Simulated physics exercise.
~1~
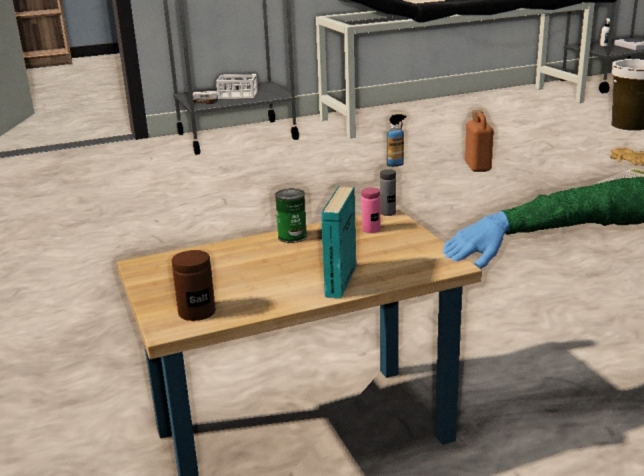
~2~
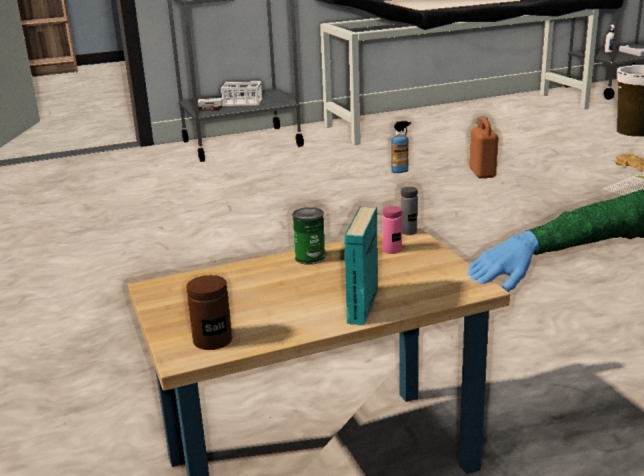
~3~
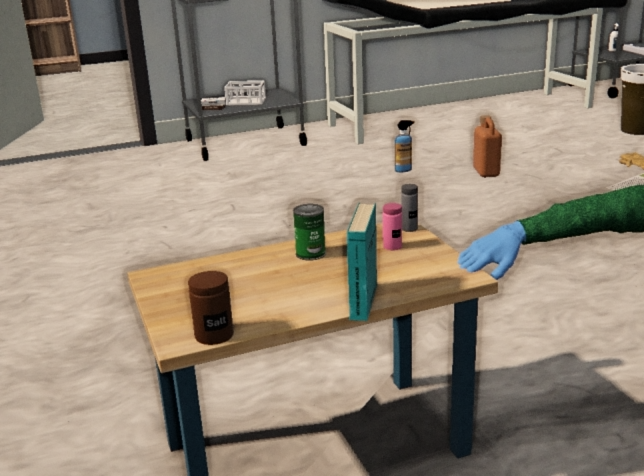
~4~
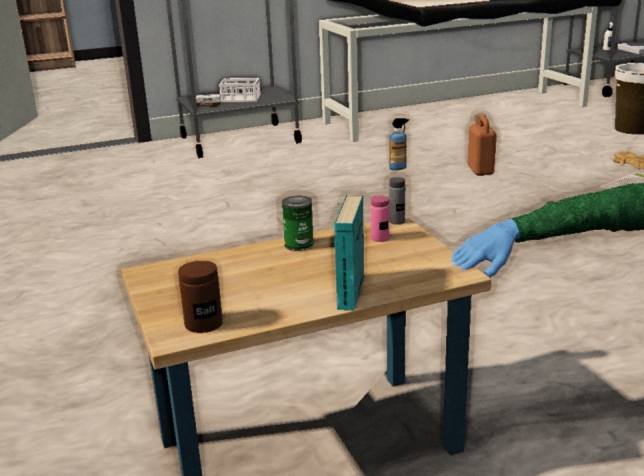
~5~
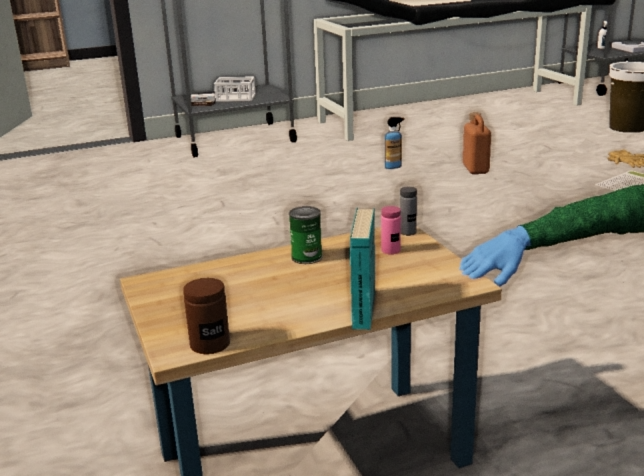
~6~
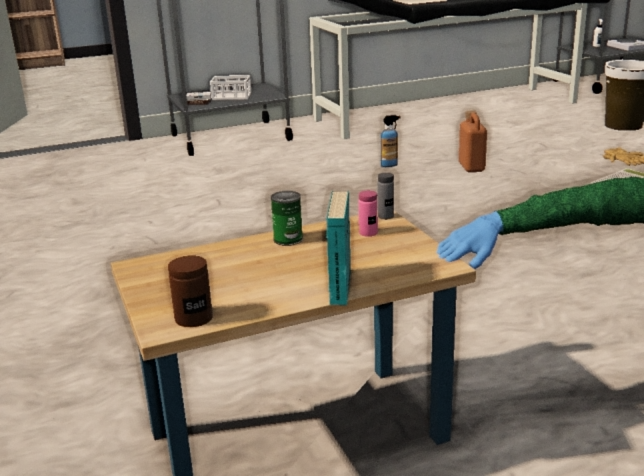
A blue-gloved hand rested on the corner of a small wooden table as it shifted back and forth several times, carrying a brown jar, green tin, turquoise book, and pink and grey shakers, all of which were still standing at the end.
